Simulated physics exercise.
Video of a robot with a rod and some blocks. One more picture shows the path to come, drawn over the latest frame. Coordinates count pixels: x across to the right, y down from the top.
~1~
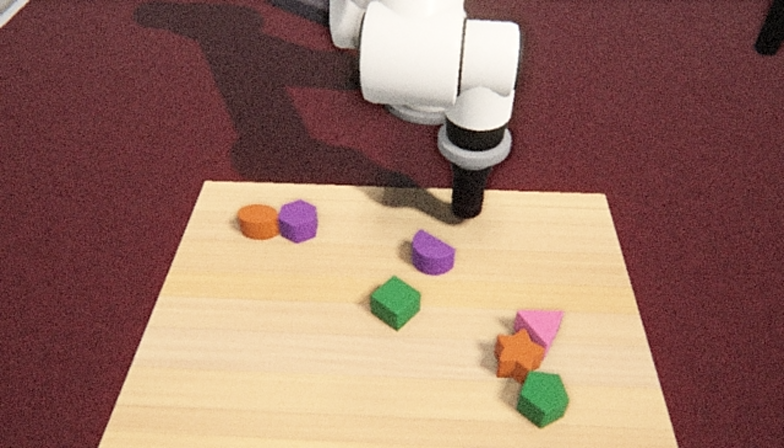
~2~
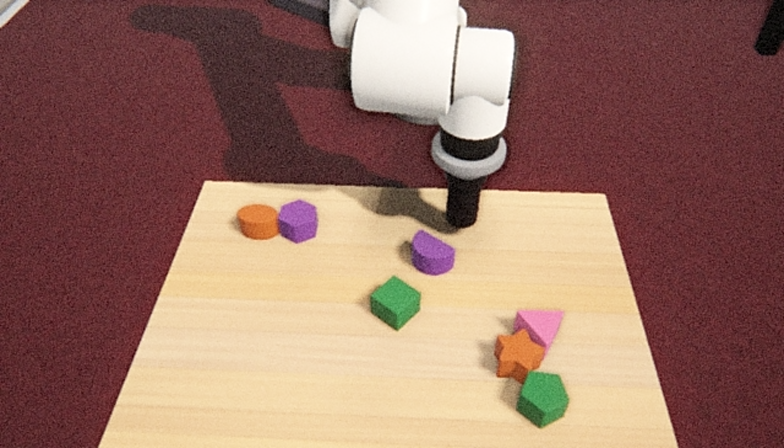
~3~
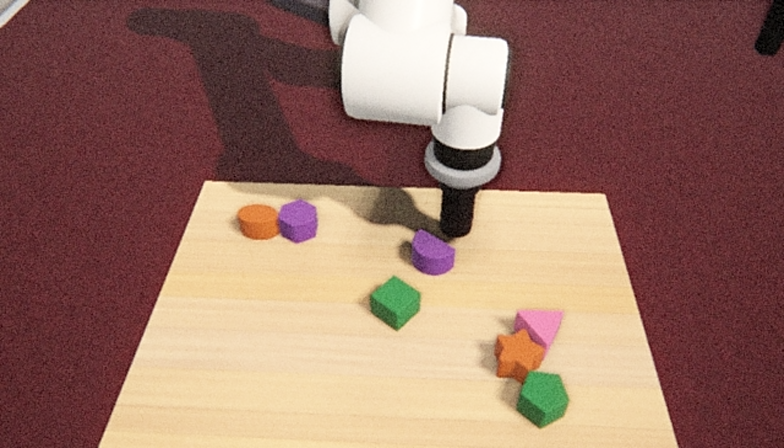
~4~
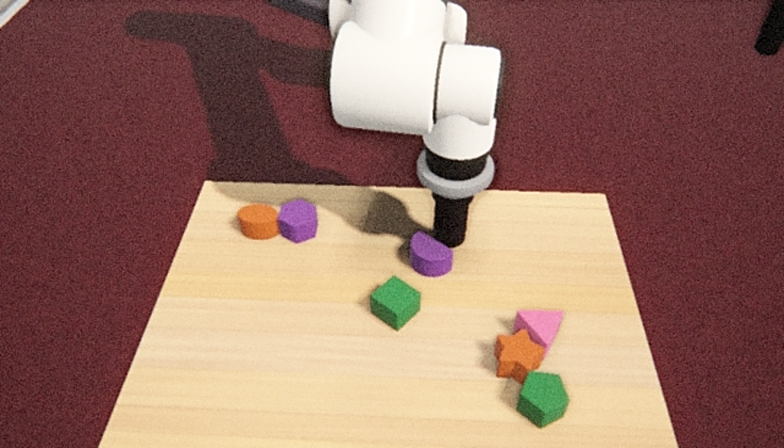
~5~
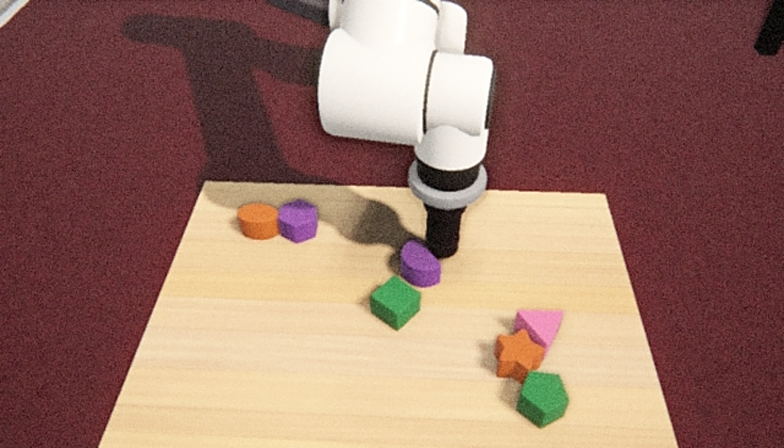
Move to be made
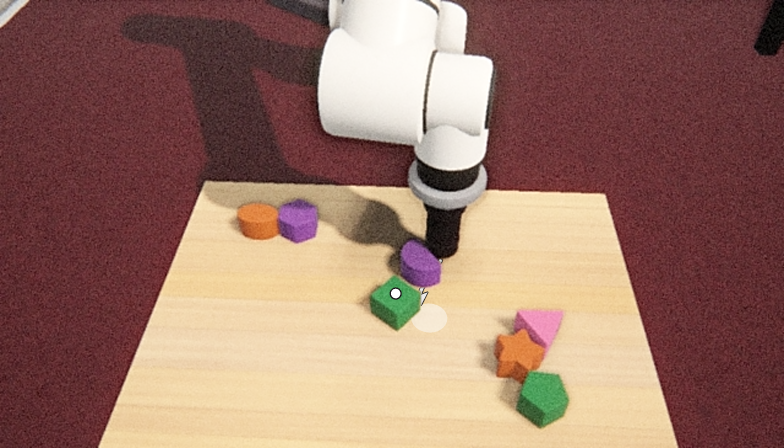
A robot arm moves its black rod down and left across a wooden board, pushing a purple half-round block toward a green block.
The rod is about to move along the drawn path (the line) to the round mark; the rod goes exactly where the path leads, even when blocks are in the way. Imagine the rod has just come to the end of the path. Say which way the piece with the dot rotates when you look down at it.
It goes round opposite to clock hands.
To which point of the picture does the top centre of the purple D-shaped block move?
Expect it around (389, 274).
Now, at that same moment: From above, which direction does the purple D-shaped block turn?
From the top: Clockwise.
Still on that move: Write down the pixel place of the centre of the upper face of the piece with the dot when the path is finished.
The middle of the upper face of the piece with the dot will lie at about (381, 306) in the picture.
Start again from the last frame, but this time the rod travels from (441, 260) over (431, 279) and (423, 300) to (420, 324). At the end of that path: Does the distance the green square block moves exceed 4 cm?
Short answer: No.
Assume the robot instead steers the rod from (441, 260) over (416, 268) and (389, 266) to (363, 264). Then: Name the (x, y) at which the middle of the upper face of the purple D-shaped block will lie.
Top centre: (371, 269).
The drawn path runs from (441, 260) through (429, 278) and (420, 297) to (429, 318); the dot is on the green square block.
The first path, step by step. Halfway along, rod (423, 275); green square block (386, 303), turned 25° anticlockwise; purple D-shaped block (393, 272), turned 20° clockwise.
At the end, rod (430, 305); green square block (381, 306), turned 35° anticlockwise; purple D-shaped block (389, 274), turned 30° clockwise; orange star not moved.
